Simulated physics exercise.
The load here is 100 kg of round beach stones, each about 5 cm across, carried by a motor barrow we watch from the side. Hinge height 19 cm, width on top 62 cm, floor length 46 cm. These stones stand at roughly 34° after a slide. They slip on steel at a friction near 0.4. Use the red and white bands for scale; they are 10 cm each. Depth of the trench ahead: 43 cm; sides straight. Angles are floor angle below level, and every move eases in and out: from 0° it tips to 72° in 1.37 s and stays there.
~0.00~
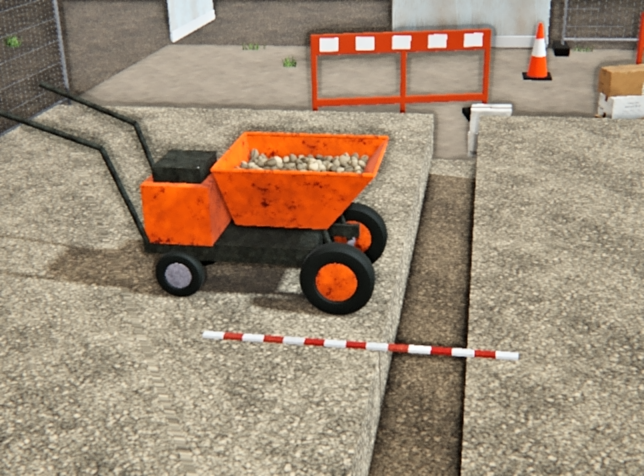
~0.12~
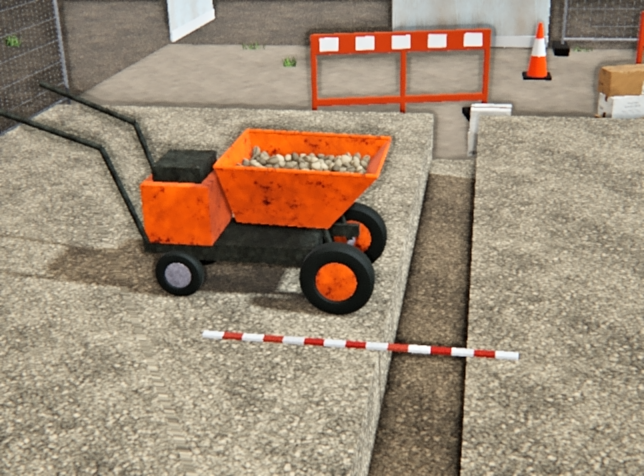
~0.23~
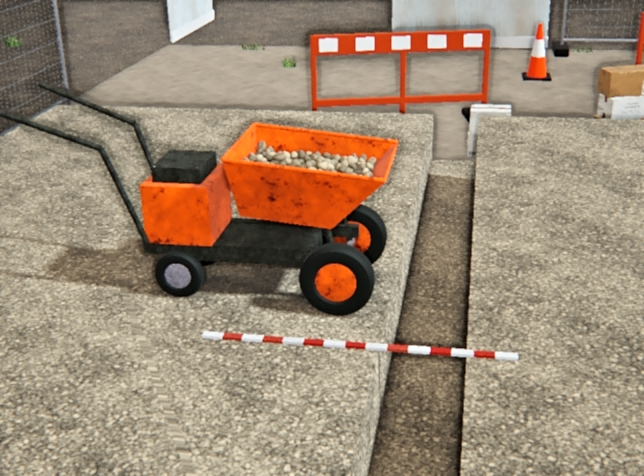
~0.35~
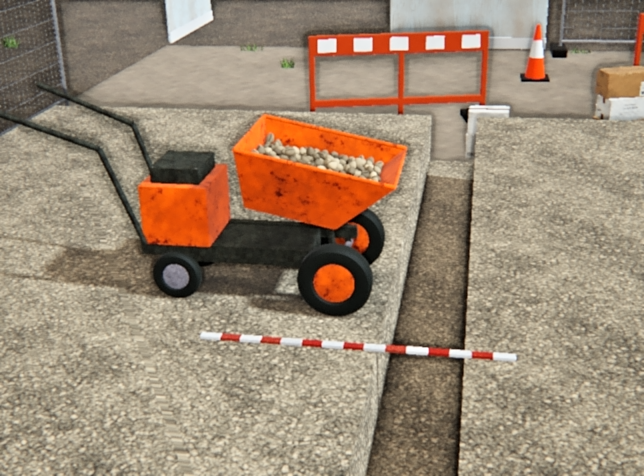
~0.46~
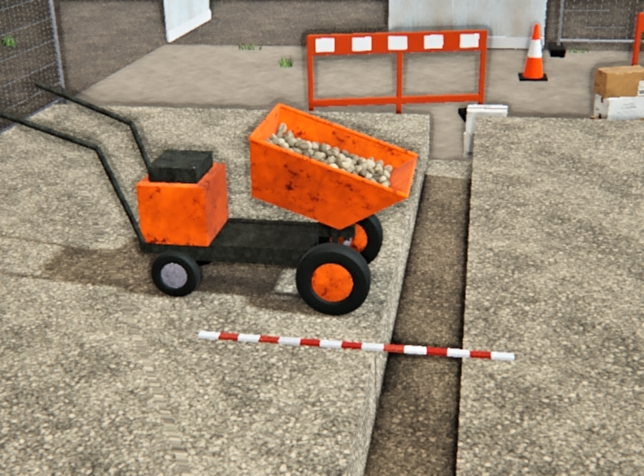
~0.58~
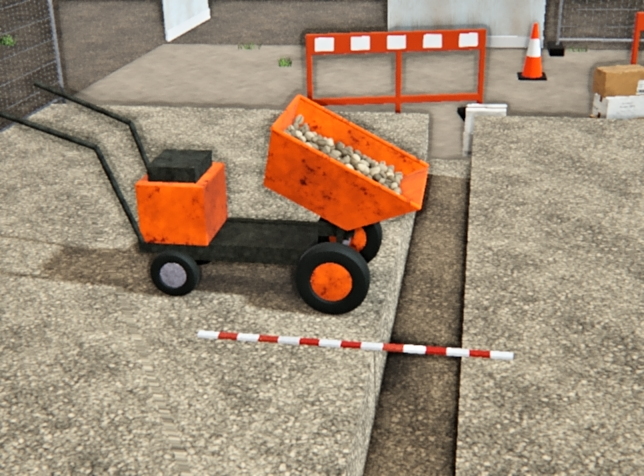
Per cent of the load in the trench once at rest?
About 21 %.
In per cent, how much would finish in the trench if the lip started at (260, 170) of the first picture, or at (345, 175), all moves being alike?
About 85 per cent first, then about 55 per cent.
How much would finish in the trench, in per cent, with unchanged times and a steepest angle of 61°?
In that case some 35 per cent.
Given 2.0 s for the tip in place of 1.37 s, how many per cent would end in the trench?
Around 25 per cent would end in the trench.
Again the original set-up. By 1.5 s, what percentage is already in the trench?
0 per cent or so by then.
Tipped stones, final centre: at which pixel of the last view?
I'd put it close to (508, 295).
After 1.0 s the floor is at 61°; 100 % in the skip; the foremost stones are at (458, 246).
After 1.5 s the floor is at 72°; 44 % in the skip, 2 % in the trench, 55 % past the trench; the foremost stones are at (575, 308).
After 1.8 s the floor is at 72°; 13 % in the skip, 6 % in the trench, 81 % past the trench; the foremost stones are past the picture's edge.
After 3.8 s the floor is at 72°; 0 % in the skip, 21 % in the trench, 79 % past the trench; the foremost stones are past the picture's edge.
